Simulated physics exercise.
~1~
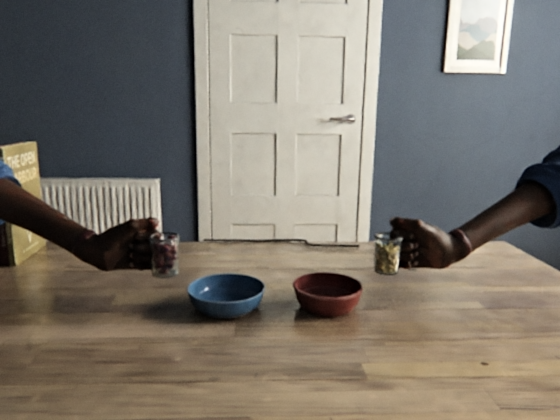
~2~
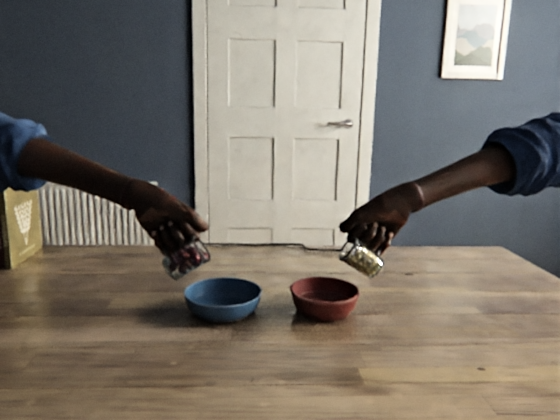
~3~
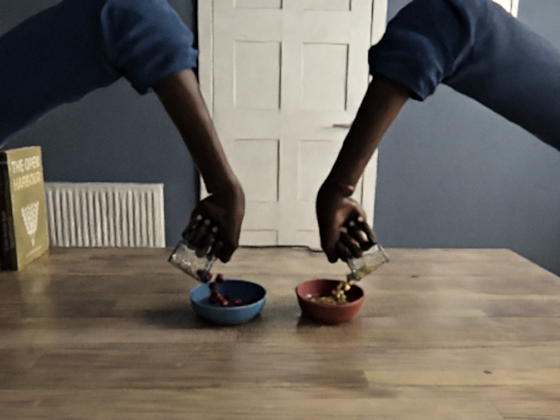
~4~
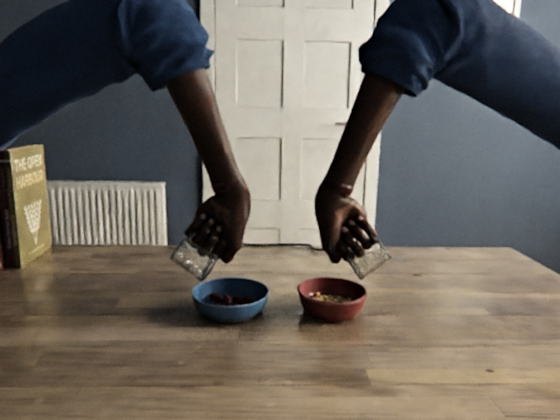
Two hands tipping small pieces from clear cups into a blue bowl and a red bowl, everything landing inside the bowls.
